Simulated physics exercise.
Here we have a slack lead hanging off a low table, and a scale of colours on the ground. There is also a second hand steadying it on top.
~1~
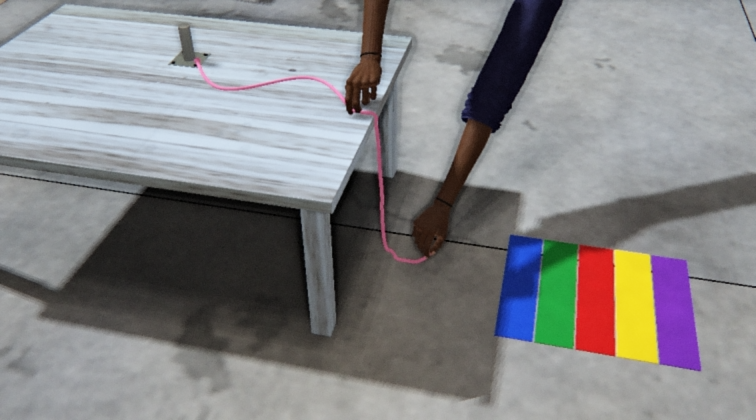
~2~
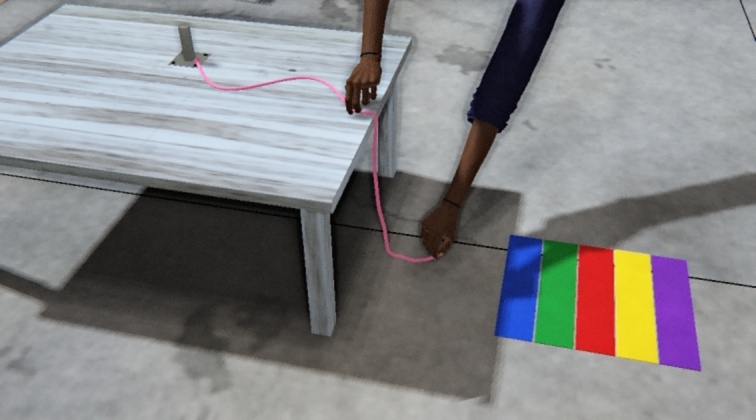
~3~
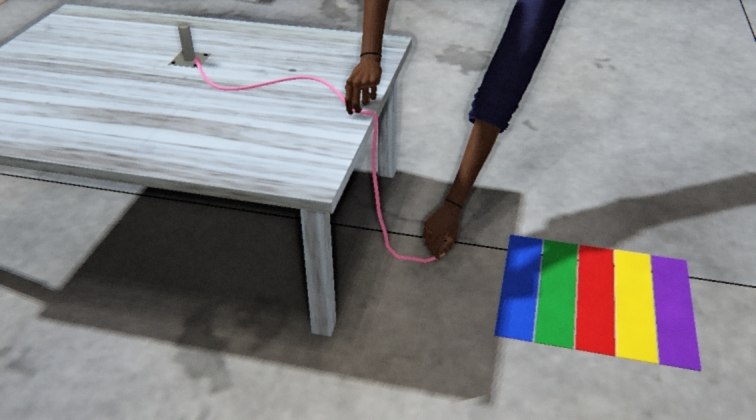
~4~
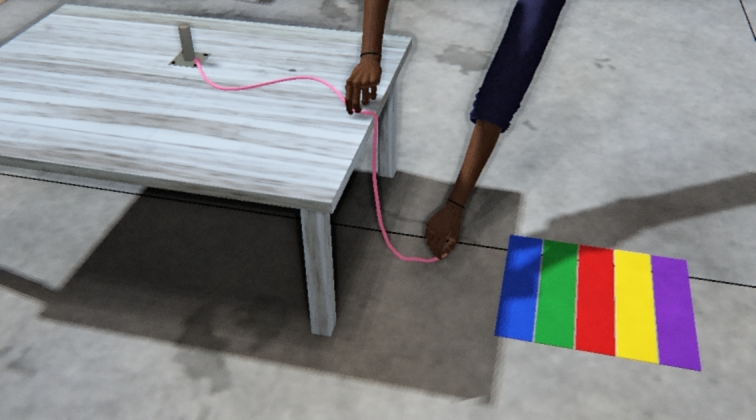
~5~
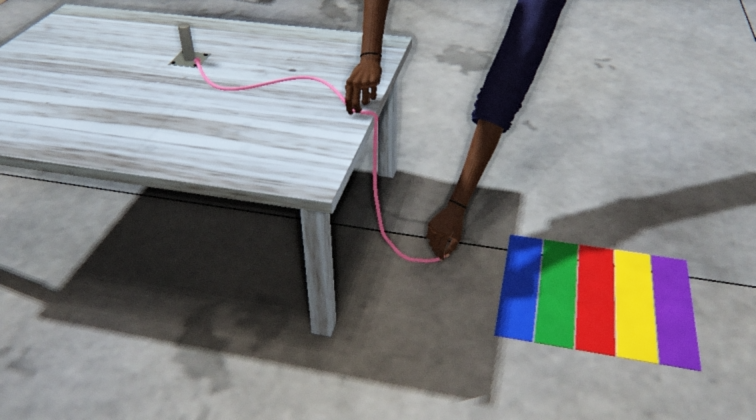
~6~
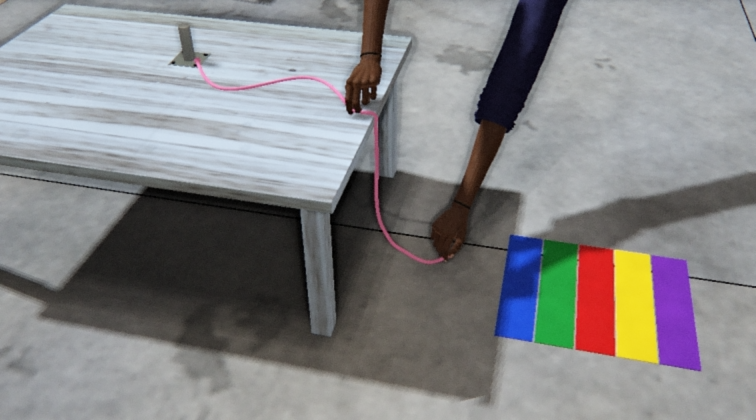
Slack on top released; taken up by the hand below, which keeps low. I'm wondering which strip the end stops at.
It stops at the red strip.
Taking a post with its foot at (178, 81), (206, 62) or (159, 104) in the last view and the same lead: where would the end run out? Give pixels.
The three places are (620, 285), (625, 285) and (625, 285), in that order.
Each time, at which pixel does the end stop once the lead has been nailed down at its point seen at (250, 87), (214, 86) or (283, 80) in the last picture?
Readings in order - (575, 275), (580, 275), (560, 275).
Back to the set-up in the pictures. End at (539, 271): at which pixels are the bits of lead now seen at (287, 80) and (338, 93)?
You'll find them at (316, 85) and (375, 101).
Soon after, end near (539, 271); over blue.
After that, end near (580, 277); over red.
At the stop, end near (602, 281); over red. It halts on the red strip.
